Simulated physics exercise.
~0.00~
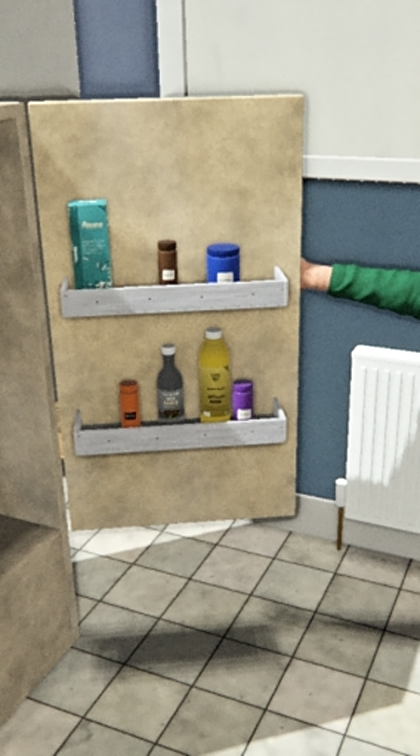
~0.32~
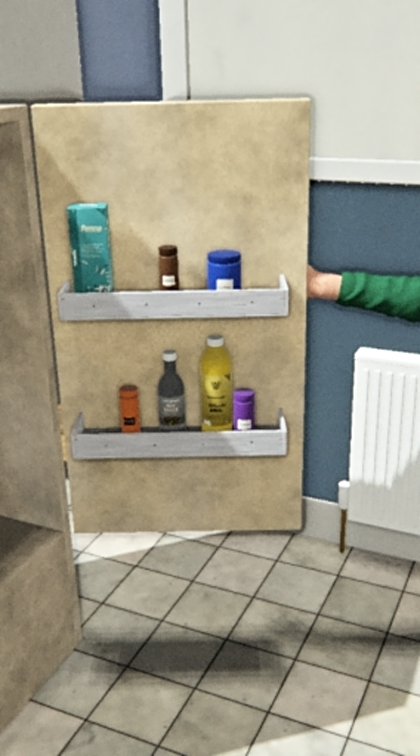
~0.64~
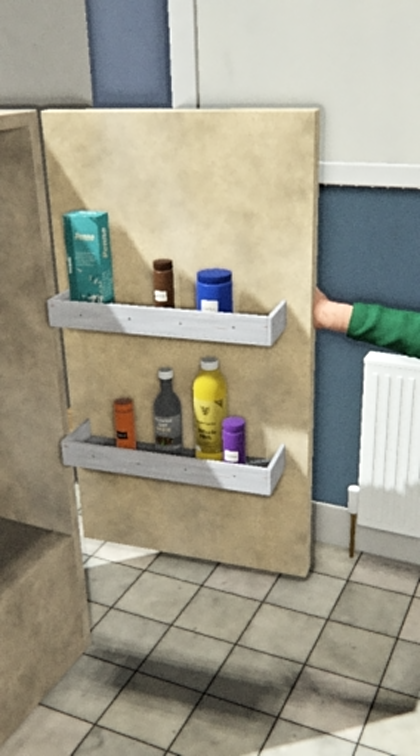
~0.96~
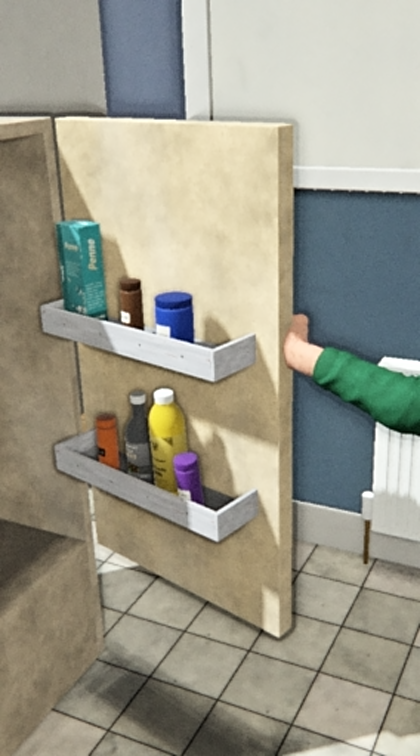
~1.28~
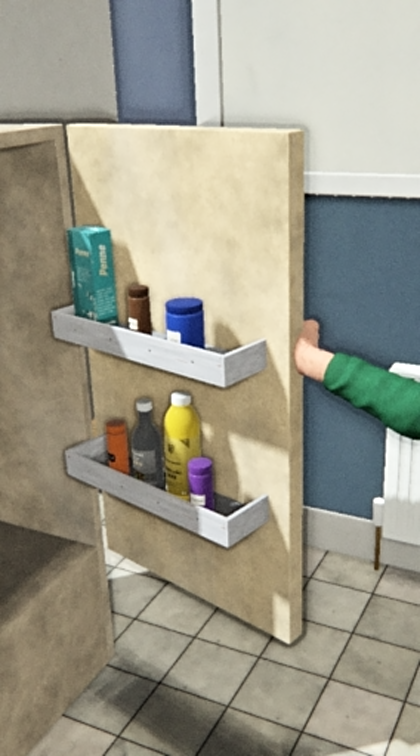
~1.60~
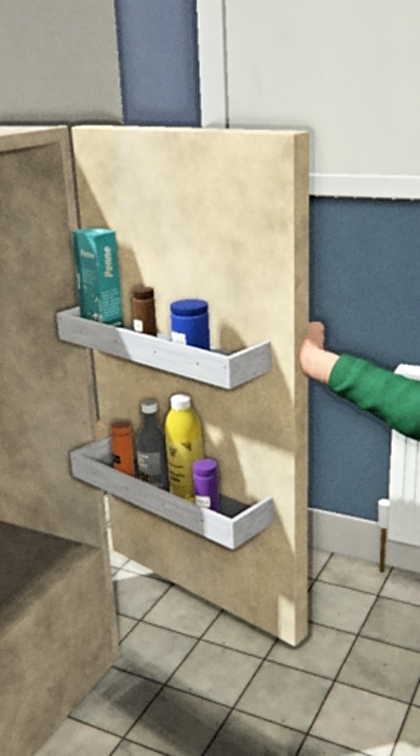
In the video, a green-sleeved arm at the right pushes an open cupboard door, its two inner racks holding bottles, shakers, a blue jar and a turquoise carton, partway towards shut. The door stops still well open, and all seven items remain standing in their racks.
